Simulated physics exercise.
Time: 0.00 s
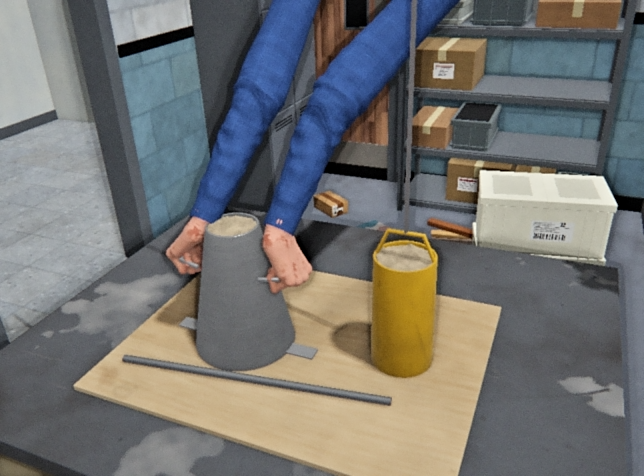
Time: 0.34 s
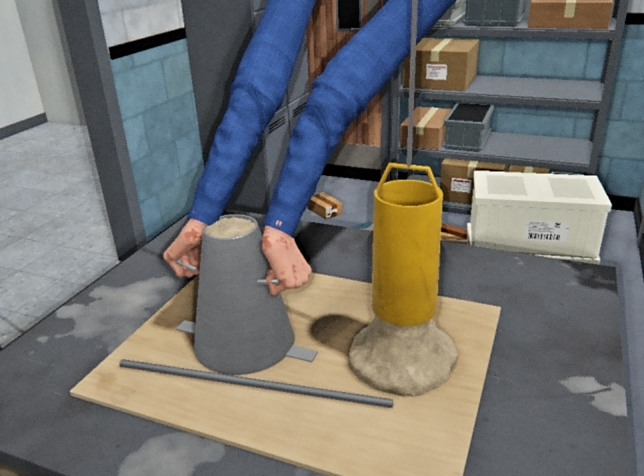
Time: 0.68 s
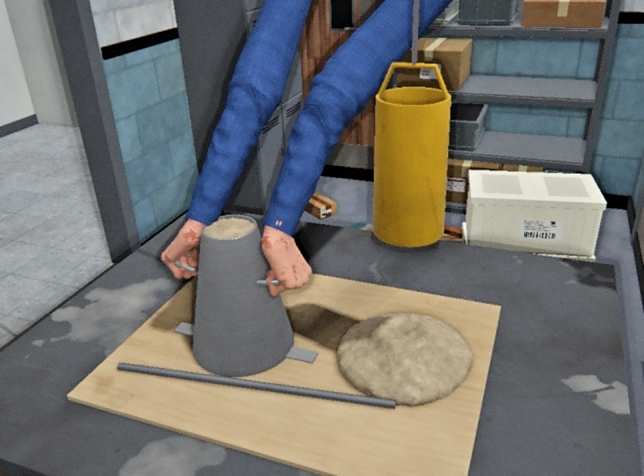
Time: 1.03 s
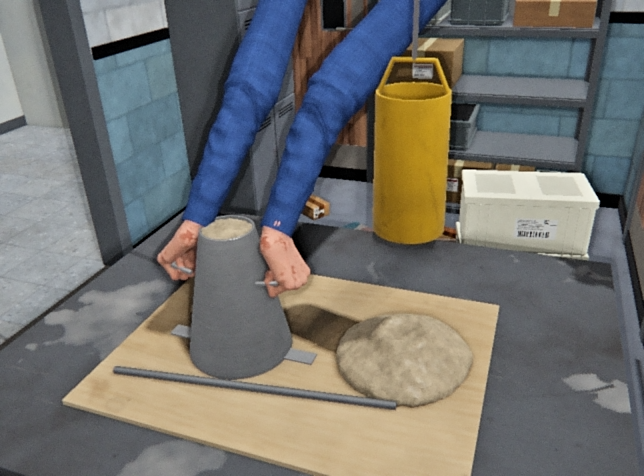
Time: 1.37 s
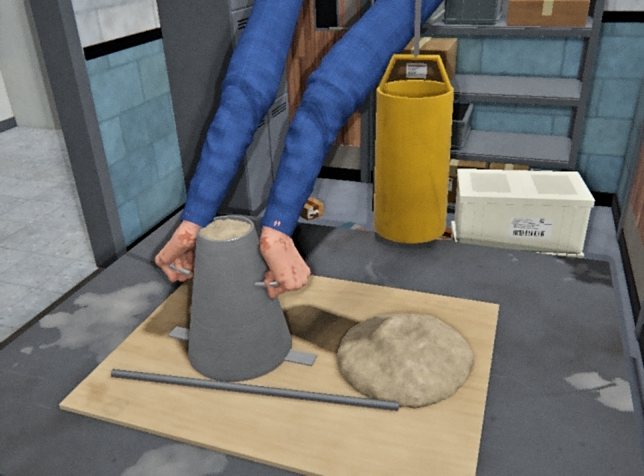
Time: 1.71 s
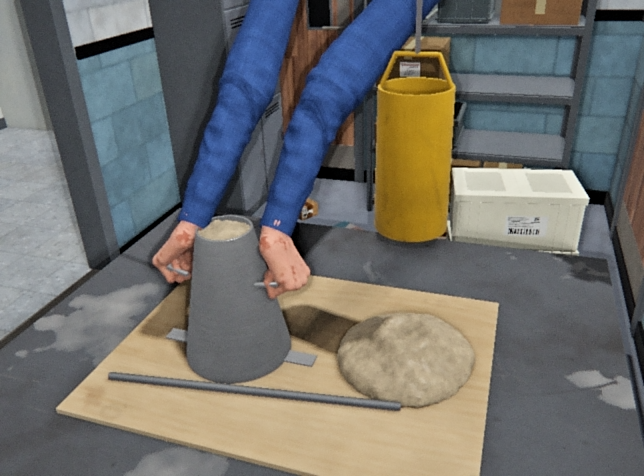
The footage shows blue-sleeved hands holding a filled grey cone still on a wooden board while, to its right, a yellow pot rises straight up, leaving a low, rounded beige heap, then hangs nearly motionless above and behind it.
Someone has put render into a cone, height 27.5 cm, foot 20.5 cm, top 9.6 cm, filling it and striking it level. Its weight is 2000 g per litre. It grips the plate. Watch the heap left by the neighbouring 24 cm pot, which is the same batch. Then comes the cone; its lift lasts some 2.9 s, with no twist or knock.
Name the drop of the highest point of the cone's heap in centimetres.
17 cm, roughly.
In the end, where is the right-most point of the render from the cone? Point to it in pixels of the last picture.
Position: Around (324, 349).
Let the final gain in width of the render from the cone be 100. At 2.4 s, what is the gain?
70 per cent.
By 2.4 s, the cone is up 5.9 cm; the render has come down 12 cm to 15 cm and is 30 cm wide.
By 3.2 s, the cone is up 18 cm; the render has come down 17 cm to 10 cm and is 35 cm wide.
By 3.9 s, the cone is up 28 cm; the render has come down 17 cm to 10 cm and is 35 cm wide.
By 4.8 s, the cone is clear; the render has come down 17 cm to 10 cm and is 35 cm wide.
By 5.3 s, at rest, the cone is clear; the render has come down 17 cm to 10 cm and is 35 cm wide.
